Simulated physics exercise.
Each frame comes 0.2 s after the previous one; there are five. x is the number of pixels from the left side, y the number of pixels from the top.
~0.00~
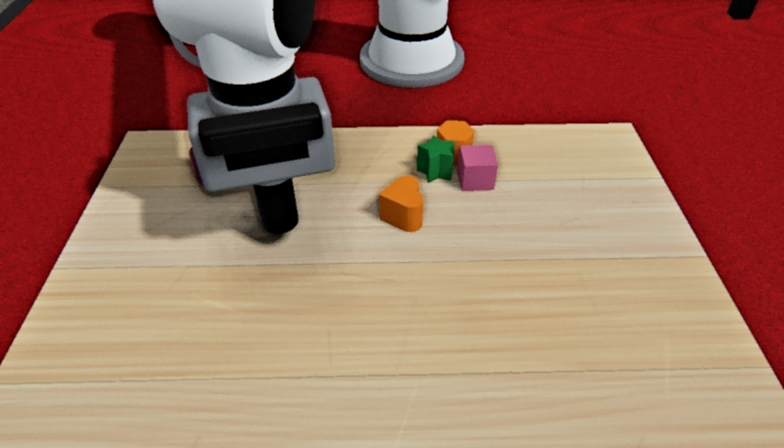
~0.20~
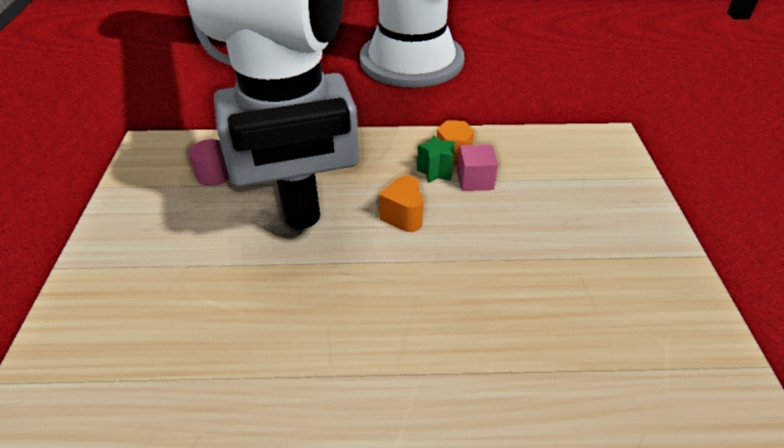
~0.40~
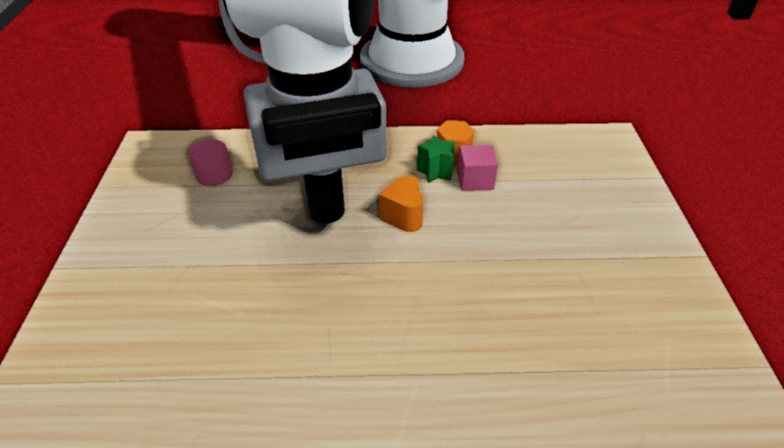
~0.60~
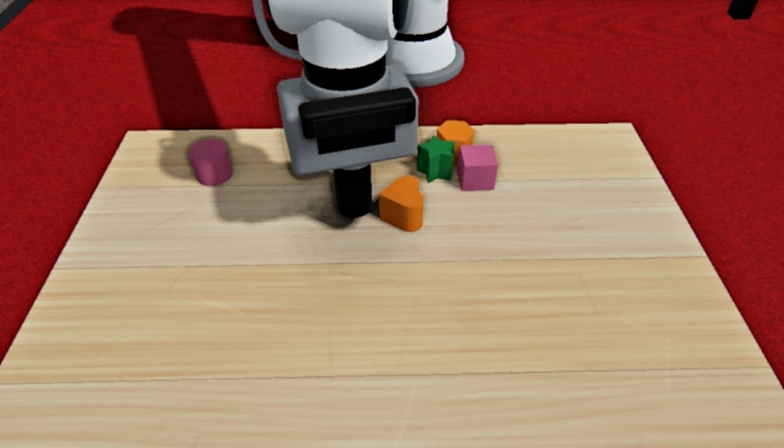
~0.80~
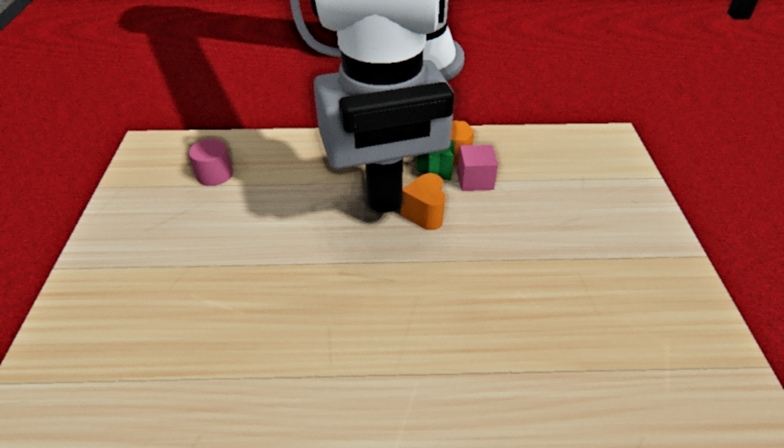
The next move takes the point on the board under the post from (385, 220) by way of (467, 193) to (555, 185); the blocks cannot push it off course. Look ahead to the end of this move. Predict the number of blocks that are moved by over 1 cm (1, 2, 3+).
A pair of blocks is moved.
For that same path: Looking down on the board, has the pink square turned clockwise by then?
I believe not.
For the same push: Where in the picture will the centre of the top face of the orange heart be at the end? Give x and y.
So, by the moment the path ends, you'll find the top centre of the orange heart at (498, 186).
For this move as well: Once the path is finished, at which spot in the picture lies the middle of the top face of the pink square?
The centre of its top face lies at (509, 141).
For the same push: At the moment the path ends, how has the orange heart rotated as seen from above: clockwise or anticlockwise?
From above, the turn goes clockwise.
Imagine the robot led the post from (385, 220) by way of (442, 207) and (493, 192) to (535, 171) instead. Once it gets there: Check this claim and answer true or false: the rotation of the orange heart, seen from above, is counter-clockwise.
The claim does not hold.
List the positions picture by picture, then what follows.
Post's lower end (281, 222); orange heart (404, 191); green star-shaped block (438, 146); pink square (479, 154), in the first frame.
Post (302, 217); blocks still, in the second frame.
Post (327, 212); blocks still, in the third frame.
Post (355, 206); blocks still, in the fourth frame.
Post (385, 201); orange heart (427, 188); green star-shaped block partly hidden; pink square (479, 154), in the fifth frame.
What follows on the original path. One third of the way, post (443, 181); orange heart (474, 185), turned 85° clockwise.
Two thirds of the way, post (501, 170); orange heart (498, 186); pink square (503, 142), turned 65° anticlockwise.
At the end, post (560, 167); orange heart (498, 186), turned 130° clockwise; green star-shaped block still; pink square (509, 141), turned 90° anticlockwise.
